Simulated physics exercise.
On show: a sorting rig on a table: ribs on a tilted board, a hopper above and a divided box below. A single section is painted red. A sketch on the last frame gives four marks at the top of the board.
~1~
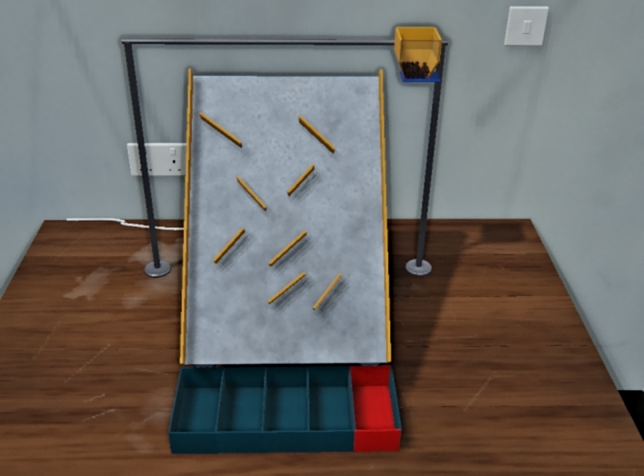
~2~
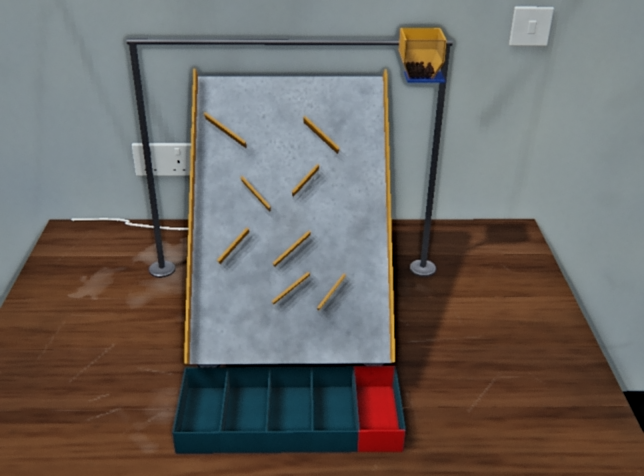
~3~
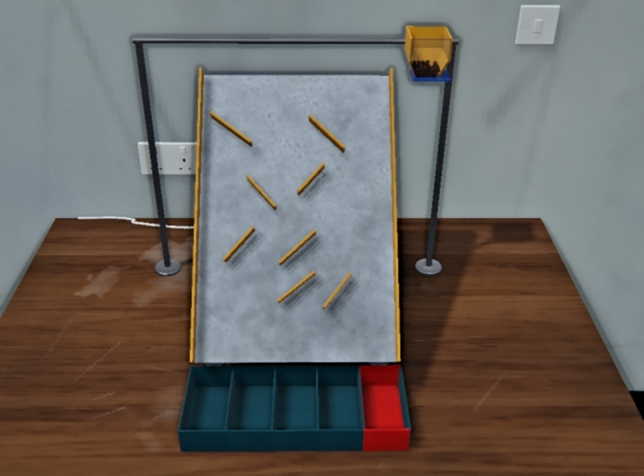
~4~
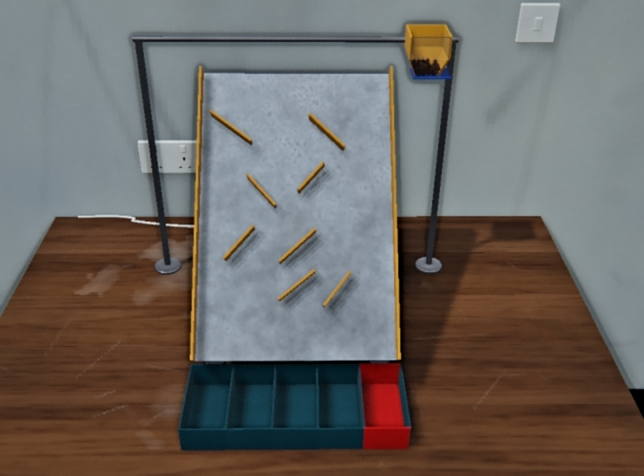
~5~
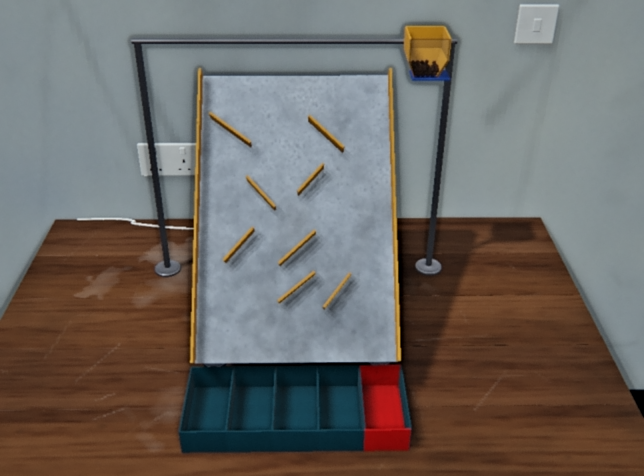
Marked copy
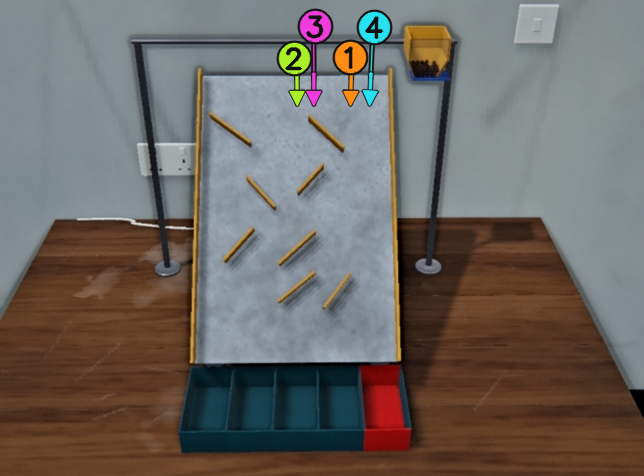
In the video, a tilted grey board with short yellow ribs stands above a divided box whose far-right section is red, while a yellow hopper holds dark pieces at upper right; the view shifts slightly, but nothing else visibly moves.
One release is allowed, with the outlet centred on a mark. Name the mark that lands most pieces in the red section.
Mark 1 does it best.
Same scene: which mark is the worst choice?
Here it is mark 2.
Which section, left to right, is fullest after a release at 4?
It is the fifth one.
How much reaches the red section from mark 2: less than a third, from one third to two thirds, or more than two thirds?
Less than a third.
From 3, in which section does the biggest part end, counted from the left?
It is the fifth one.
On the marked copy, mark 1 meets the board at (350, 100); mark 2 meets the board at (297, 100); mark 3 meets the board at (313, 100); mark 4 meets the board at (369, 100).
With 1, the bulk in the red section, a small share in other sections, a small share outside the box.
With 2, a small share in the red section, the bulk in other sections, a small share outside the box.
With 3, close to half in the red section, close to a third in other sections, a small share outside the box.
With 4, close to two thirds in the red section, close to a quarter in other sections, a small share outside the box.
